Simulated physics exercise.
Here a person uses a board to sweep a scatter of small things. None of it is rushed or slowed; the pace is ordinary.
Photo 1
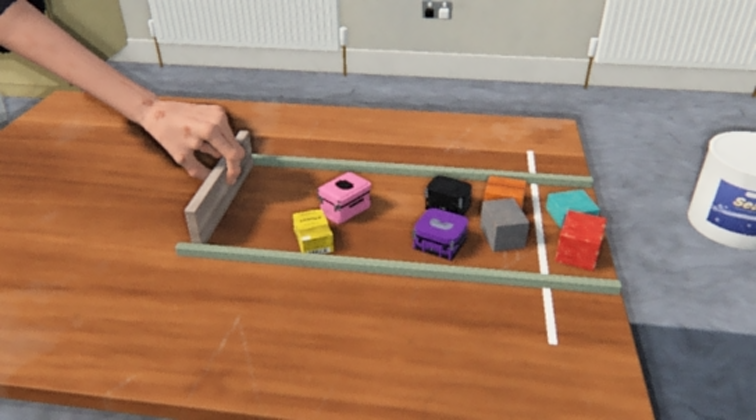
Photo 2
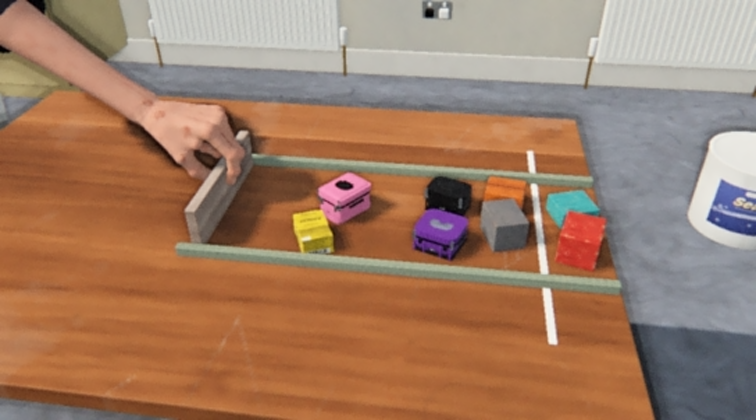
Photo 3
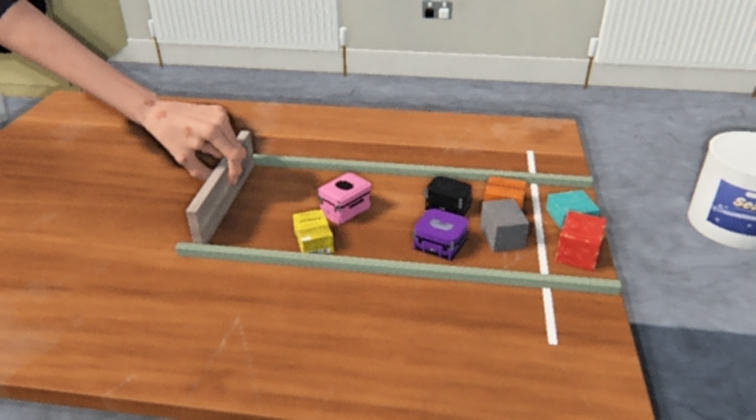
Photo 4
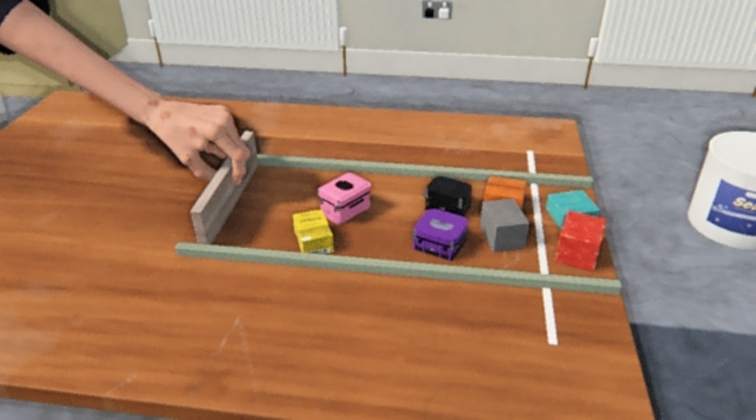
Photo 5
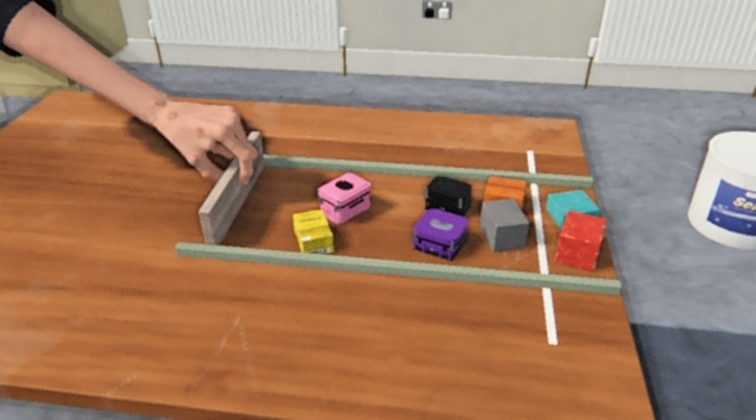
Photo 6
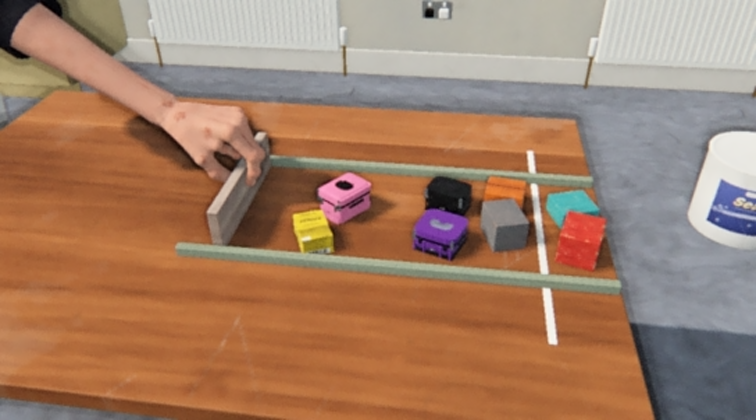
A hand holding a board upright on a wooden table, then sliding it slightly right between green rails toward scattered colourful blocks and cases.
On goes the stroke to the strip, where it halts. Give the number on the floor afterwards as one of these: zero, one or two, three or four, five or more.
Count them up and three or four have fallen.
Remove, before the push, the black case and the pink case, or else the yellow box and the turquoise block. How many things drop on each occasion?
Going first to second: 0 and 2.
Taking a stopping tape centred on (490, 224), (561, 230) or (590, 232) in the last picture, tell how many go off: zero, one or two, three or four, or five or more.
Just one or two; more than four; at least five.
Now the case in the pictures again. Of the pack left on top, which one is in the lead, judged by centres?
Grey block.
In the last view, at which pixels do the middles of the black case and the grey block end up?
Going in order, first (586, 194) and next (606, 214).
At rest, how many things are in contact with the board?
That makes 2.
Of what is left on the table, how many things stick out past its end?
The overhang total is 3.
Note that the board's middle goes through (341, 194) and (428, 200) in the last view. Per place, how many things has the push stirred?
That makes 2 at the first spot and 6 at the second.
Soon after, none off yet; turquoise block at rest near (572, 209); red block at rest near (581, 240); orange box at rest near (505, 197).
At rest, the number that fall off is three or four; fallen, orange box, red block and turquoise block.
